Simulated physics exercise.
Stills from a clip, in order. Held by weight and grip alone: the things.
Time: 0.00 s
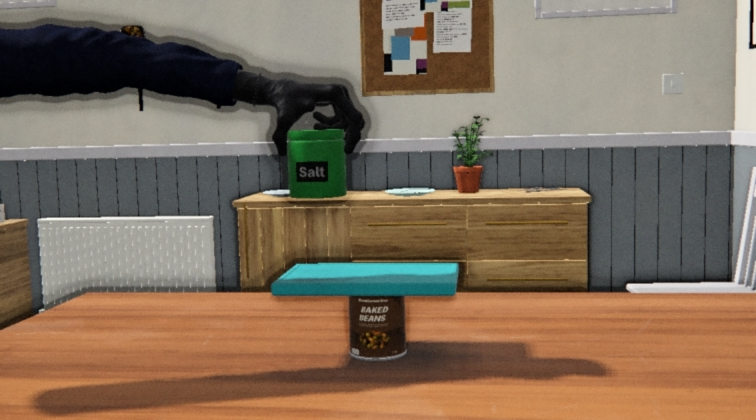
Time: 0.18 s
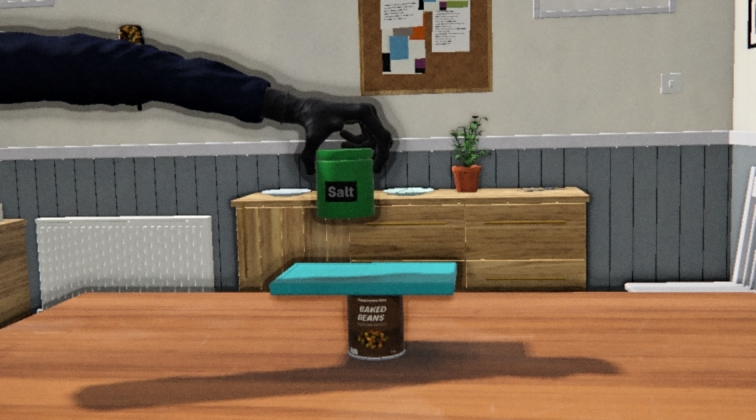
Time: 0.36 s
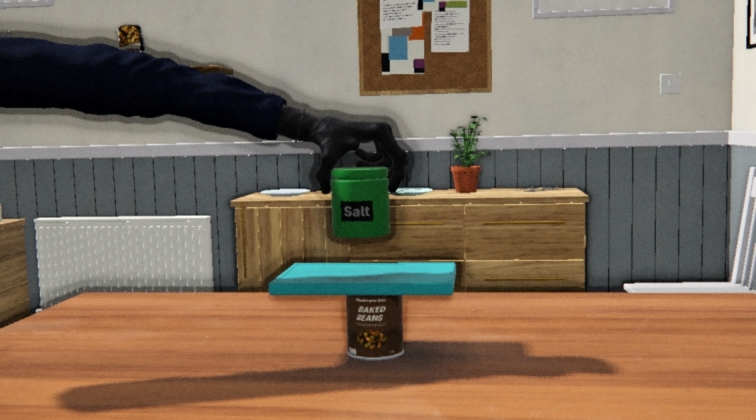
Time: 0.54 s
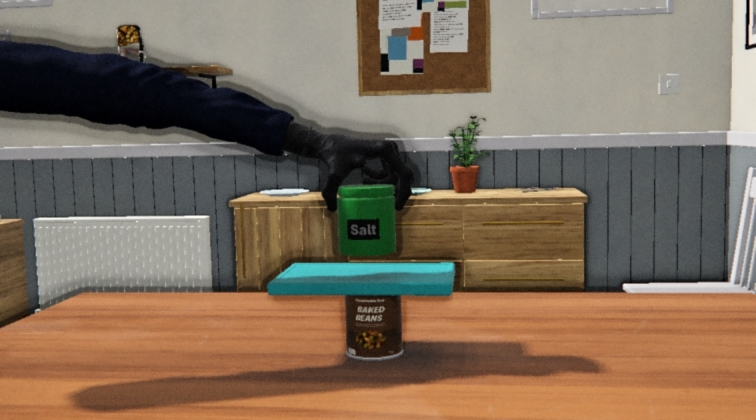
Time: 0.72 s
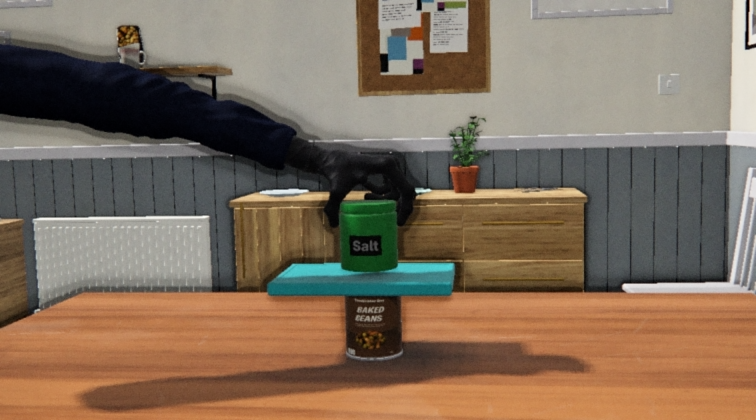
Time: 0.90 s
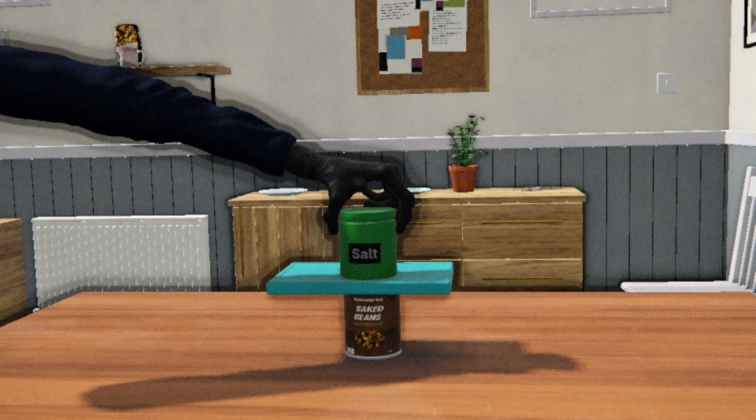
In a room with a wooden table, a black-gloved hand lowered a green salt container, moving it rightward and down onto a teal board that sat on top of a baked beans can.
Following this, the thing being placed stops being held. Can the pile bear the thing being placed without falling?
The stack carries the load.
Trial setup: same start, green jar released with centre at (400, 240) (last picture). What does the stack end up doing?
The stack then stays standing.
After 1.10 s, nothing has stirred.
After 1.50 s, green jar resting near (368, 243).
At rest (2.0 s), all 3 in place. Seen from the same camera at the end, green jar near (368, 243). The stack stays up.
